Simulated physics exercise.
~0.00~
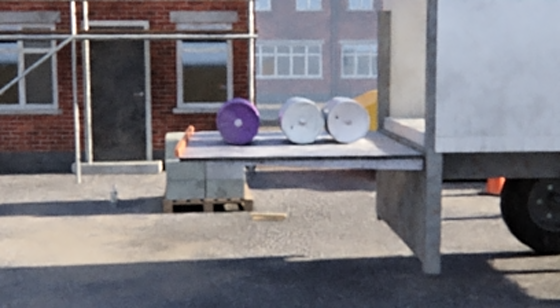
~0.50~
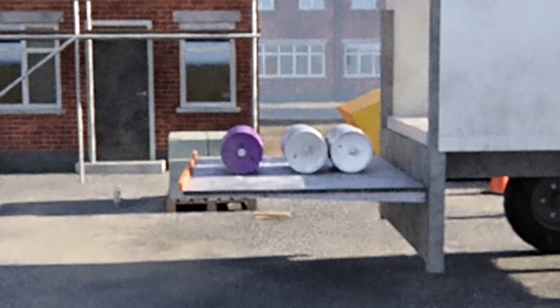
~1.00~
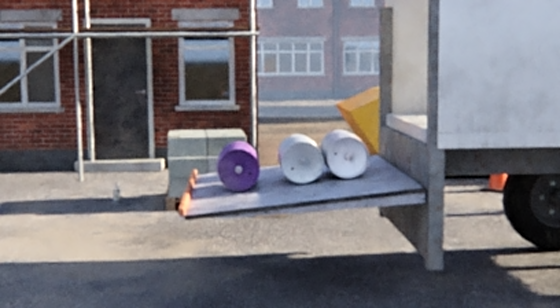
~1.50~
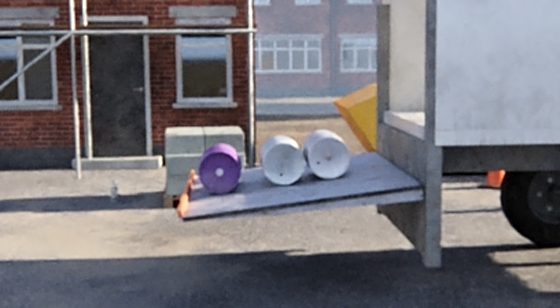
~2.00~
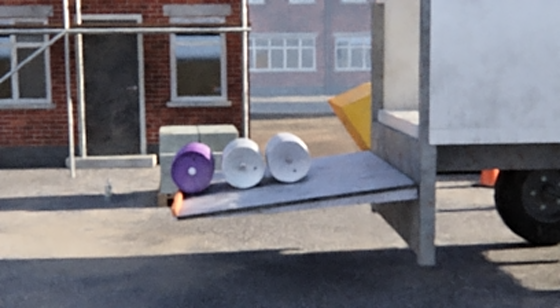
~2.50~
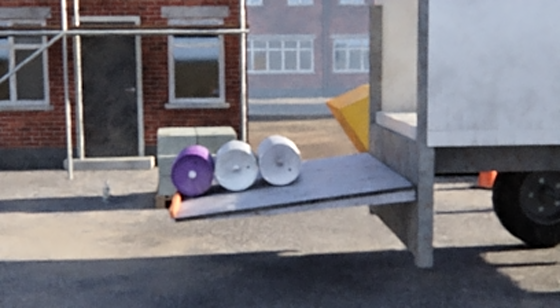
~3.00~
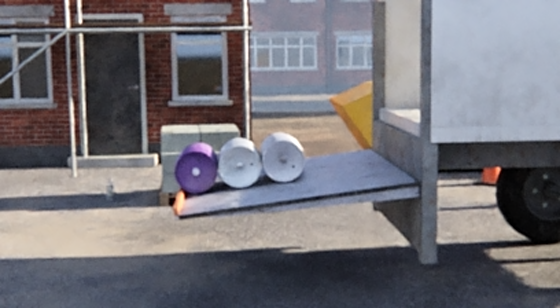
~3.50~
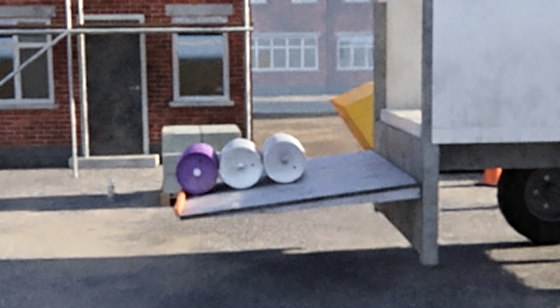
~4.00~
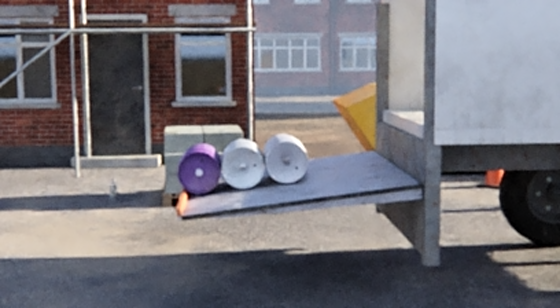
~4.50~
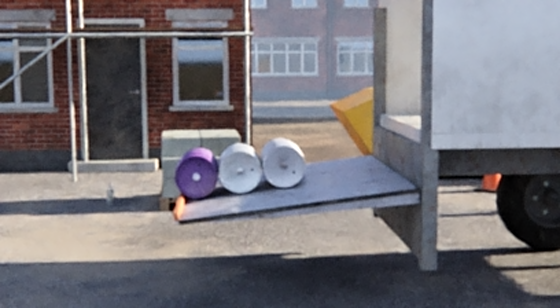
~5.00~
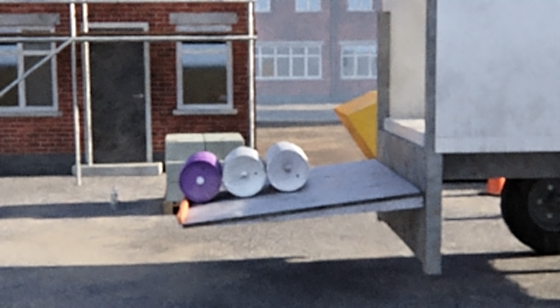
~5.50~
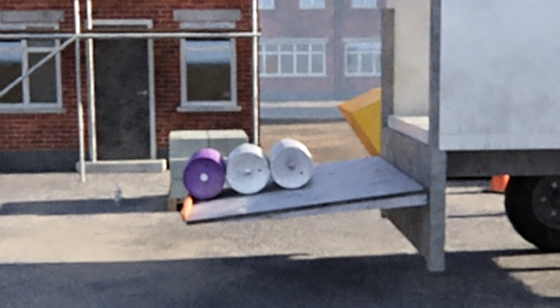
Outside a brick building with scaffolding, a truck's tail-lift carrying one purple and two white kegs lowered and tilted down to the left, and the kegs rolled down until the purple one stopped at the orange edge, with the white ones resting behind it.
